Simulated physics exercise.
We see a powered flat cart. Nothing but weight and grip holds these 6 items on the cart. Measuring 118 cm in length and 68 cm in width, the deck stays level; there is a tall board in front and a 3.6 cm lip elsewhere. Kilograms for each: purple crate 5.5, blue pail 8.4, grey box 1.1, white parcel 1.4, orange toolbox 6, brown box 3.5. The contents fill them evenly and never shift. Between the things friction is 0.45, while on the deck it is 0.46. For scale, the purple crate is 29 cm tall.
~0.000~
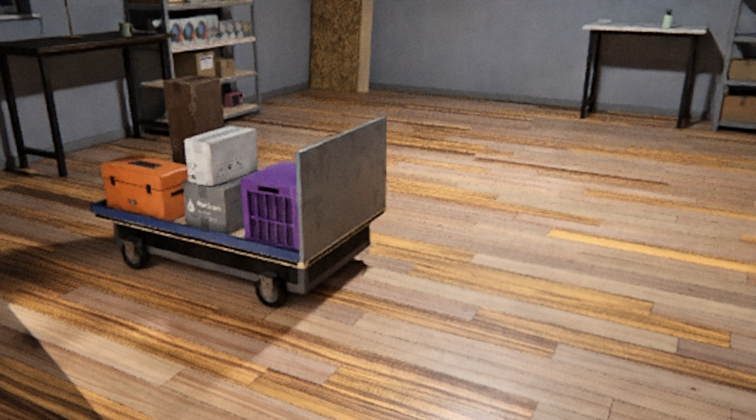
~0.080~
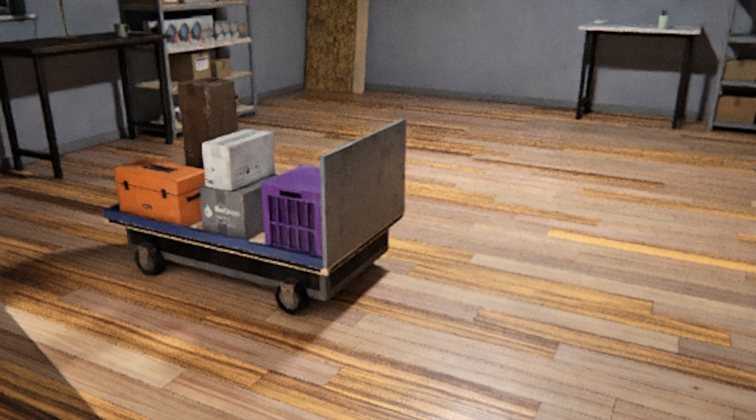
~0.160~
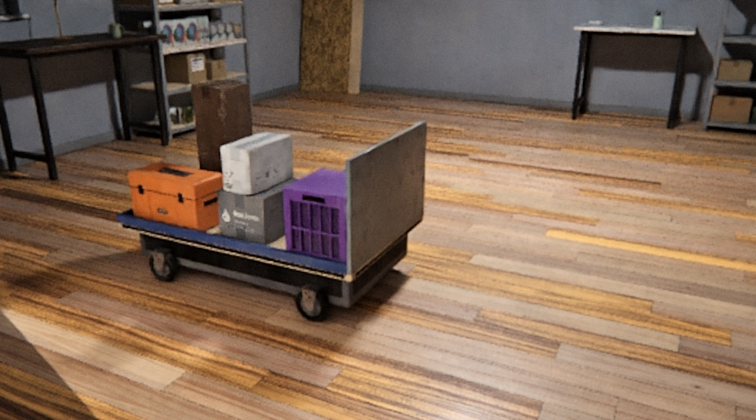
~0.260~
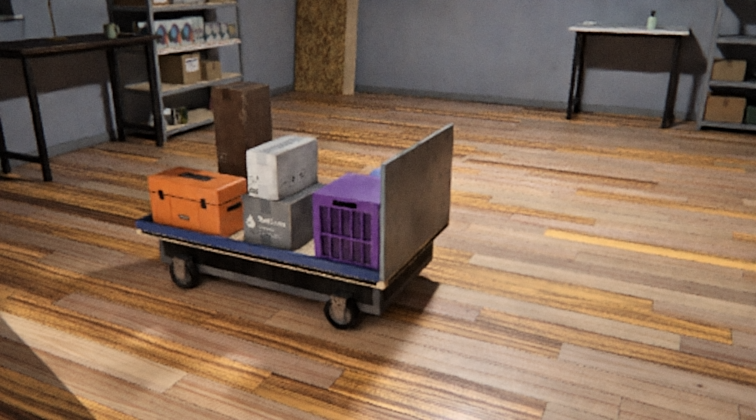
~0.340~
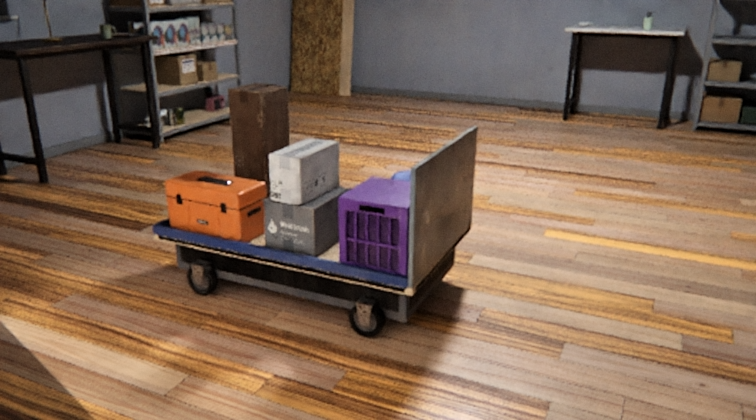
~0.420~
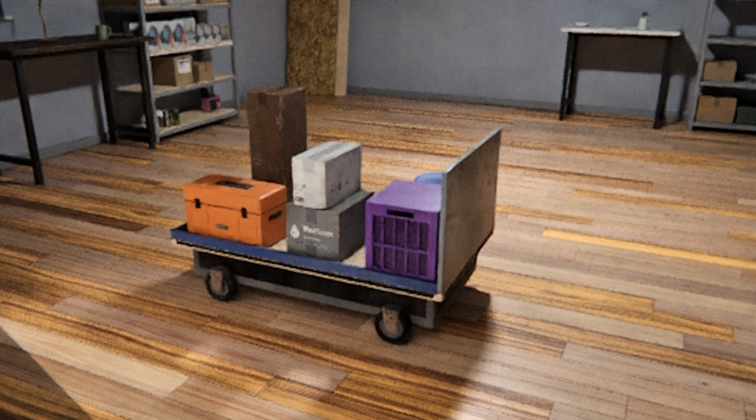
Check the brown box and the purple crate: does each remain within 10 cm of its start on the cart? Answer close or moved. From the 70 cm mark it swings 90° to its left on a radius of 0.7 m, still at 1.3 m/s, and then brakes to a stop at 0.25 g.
Result: Brown box - close; purple crate - close.
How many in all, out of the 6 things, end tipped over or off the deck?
The answer: 0.
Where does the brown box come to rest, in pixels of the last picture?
It winds up close to (507, 124).
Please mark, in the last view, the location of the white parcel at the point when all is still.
About (582, 111).
After 0.72 s, cart has run 94 cm, turned 8°; blue pail slid 5 cm.
After 1.02 s, cart has run 133 cm, turned 39°; blue pail slid 11 cm; white parcel slid 3 cm.
After 1.22 s, cart has run 159 cm, turned 60°; blue pail slid 11 cm; white parcel slid 3 cm.
After 1.52 s, cart has run 198 cm, turned 88°; blue pail slid 11 cm; white parcel slid 3 cm.
At rest (2.6 s), all 6 in place, give or take 10 cm. In the last view, brown box near (507, 124), purple crate near (587, 125).
